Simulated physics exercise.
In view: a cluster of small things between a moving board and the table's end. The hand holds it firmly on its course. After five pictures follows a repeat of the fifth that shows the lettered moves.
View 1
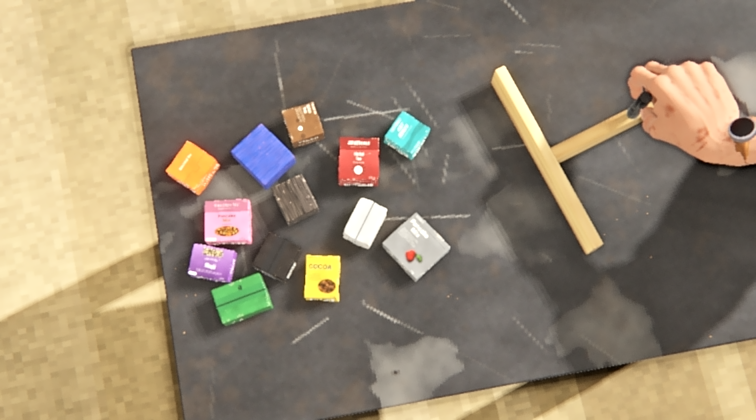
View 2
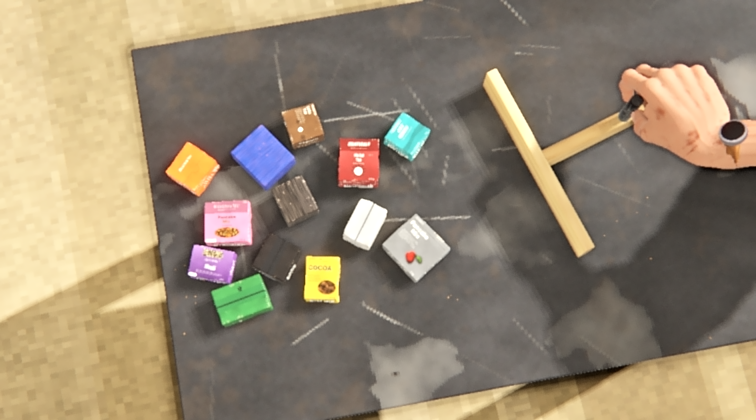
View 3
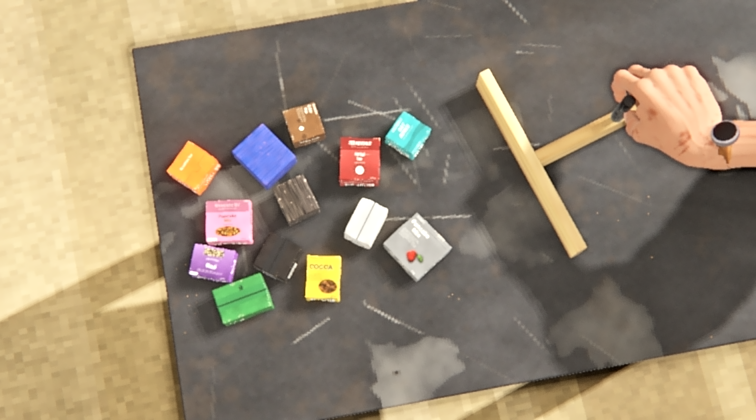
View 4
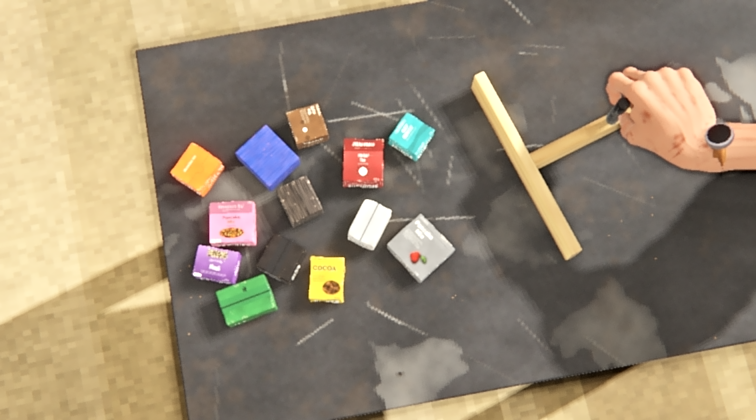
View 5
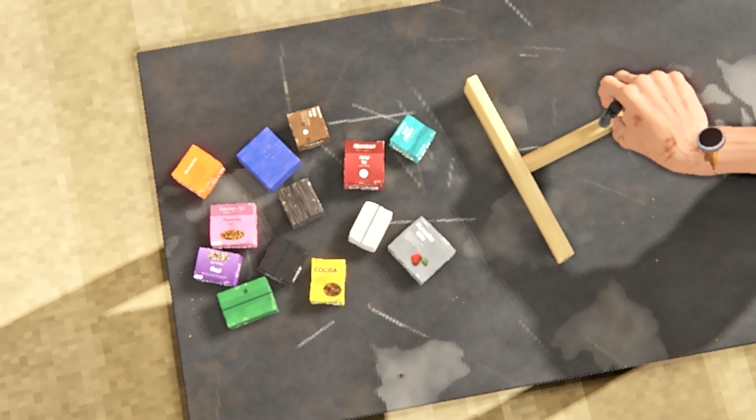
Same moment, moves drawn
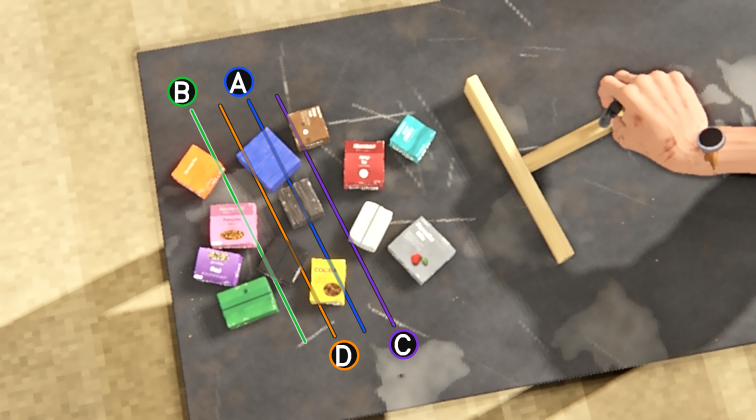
A hand slides a wooden T-shaped board slightly left toward a cluster of colourful small boxes.
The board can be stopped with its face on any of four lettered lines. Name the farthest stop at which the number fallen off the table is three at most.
No farther than B.
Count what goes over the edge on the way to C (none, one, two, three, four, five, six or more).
The count is none.
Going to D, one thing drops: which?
The orange packet goes over.
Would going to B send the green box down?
No.
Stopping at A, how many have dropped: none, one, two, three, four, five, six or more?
In all, none.
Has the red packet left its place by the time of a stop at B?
By then, yes.
On the marked copy, A at (305, 213); B at (247, 224); C at (334, 208); D at (276, 218).
Taking B. A third of the way, board (423, 182); turquoise packet (372, 141); grey packet (416, 251).
Two thirds of the way, board (323, 200); orange packet (189, 176); pink box (225, 226).
When it is over, board (247, 213); orange packet over the edge; pink box over the edge; three fallen.
As for the rest, A is within the limit but short; C is within the limit but short; D is within the limit but short.
